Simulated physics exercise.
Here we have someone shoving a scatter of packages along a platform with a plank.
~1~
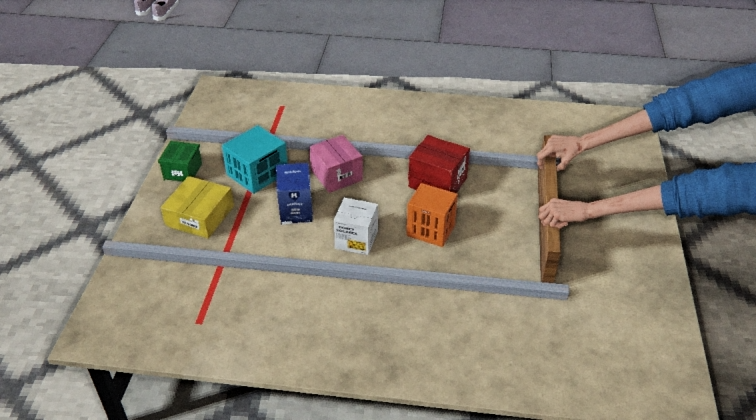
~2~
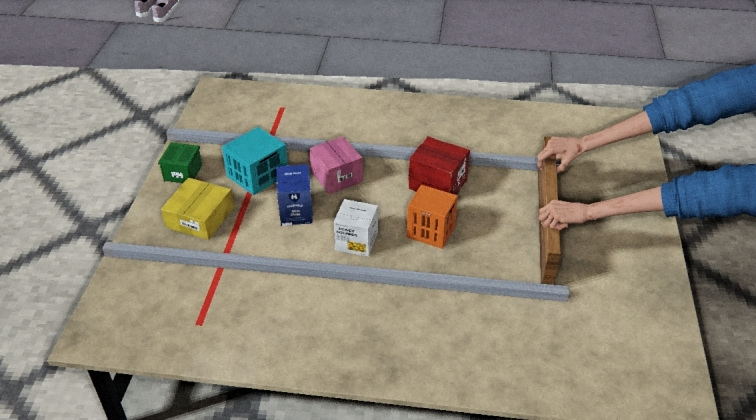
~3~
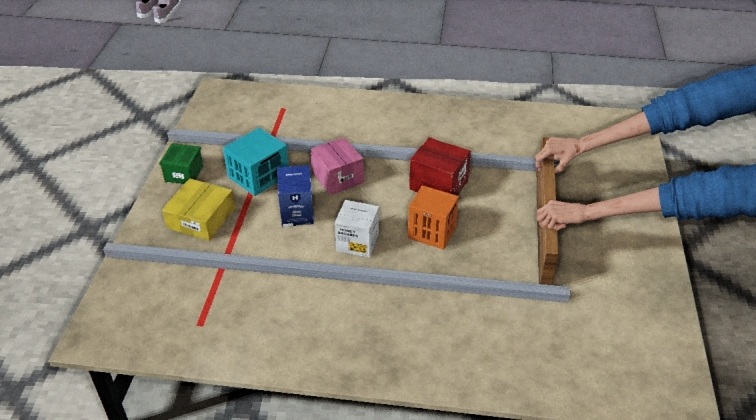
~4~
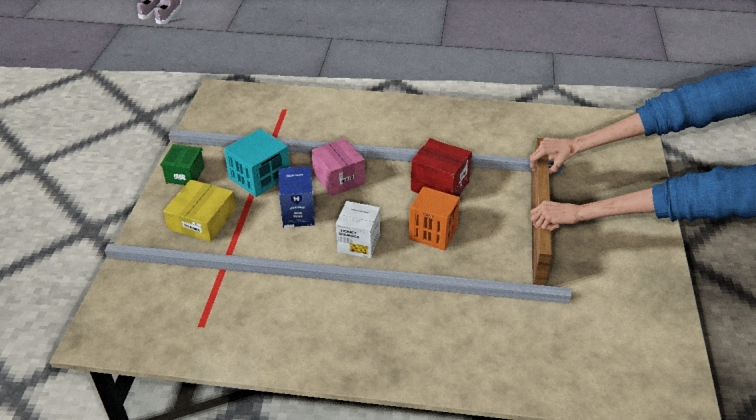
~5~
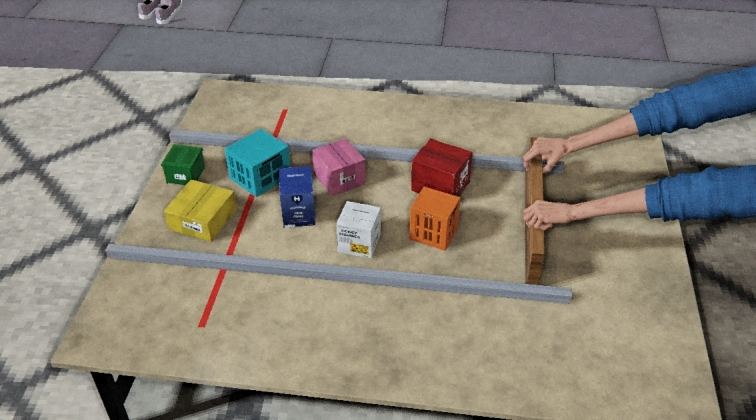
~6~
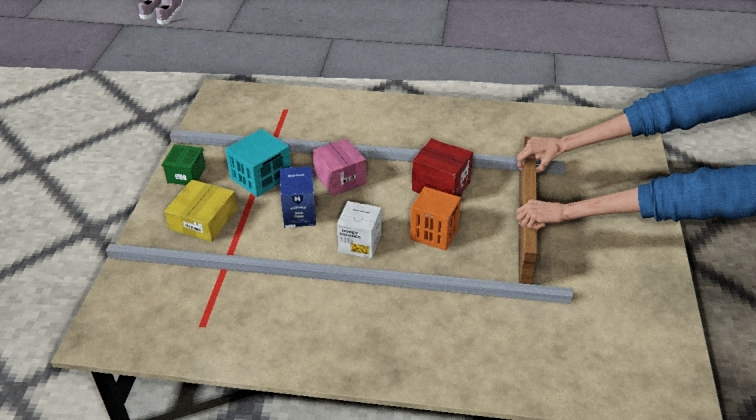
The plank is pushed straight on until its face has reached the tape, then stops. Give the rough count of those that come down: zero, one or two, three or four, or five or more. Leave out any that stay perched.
Outcome: The number that fall off is one or two.
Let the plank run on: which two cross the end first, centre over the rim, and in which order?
The order is the green tote, the turquoise crate.
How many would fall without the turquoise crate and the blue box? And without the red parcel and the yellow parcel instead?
Fallen: 0, and 0 in the other try.
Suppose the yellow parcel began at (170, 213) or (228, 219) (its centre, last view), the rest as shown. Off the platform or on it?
In turn it stays on; is kept.
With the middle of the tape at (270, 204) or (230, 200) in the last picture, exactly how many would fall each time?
Down on the ground: 1 and 2.
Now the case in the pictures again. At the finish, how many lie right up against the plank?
It touches 3.
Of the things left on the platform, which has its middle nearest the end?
It is the turquoise crate.
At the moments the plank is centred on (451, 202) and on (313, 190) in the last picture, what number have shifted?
2 and 7.
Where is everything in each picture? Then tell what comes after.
Green tote (181, 162); yellow parcel (198, 207); turquoise crate (256, 159); plank (548, 207); tape (247, 199), in the first frame.
Yellow parcel (198, 208); pink parcel (336, 165), in the second frame.
Turquoise crate (257, 161); plank (546, 209), in the third frame.
Green tote (183, 166); white box (359, 230), in the fourth frame.
Yellow parcel (201, 210); blue box (297, 197), in the fifth frame.
Green tote (185, 166); yellow parcel (202, 210); turquoise crate (259, 163); plank (527, 209); tape (250, 202), in the sixth frame.
Soon after, none off yet; green tote at rest near (185, 166); yellow parcel at rest near (202, 210); turquoise crate at rest near (259, 163).
Then, none off yet; green tote at rest near (185, 166); yellow parcel at rest near (202, 210); turquoise crate moved a little near (251, 162).
Further on, none off yet; green tote moved about its own width near (163, 167); yellow parcel moved a little near (191, 209); turquoise crate moved about its own width near (200, 158).
At rest, the number that fall off is one or two; fallen, green tote.
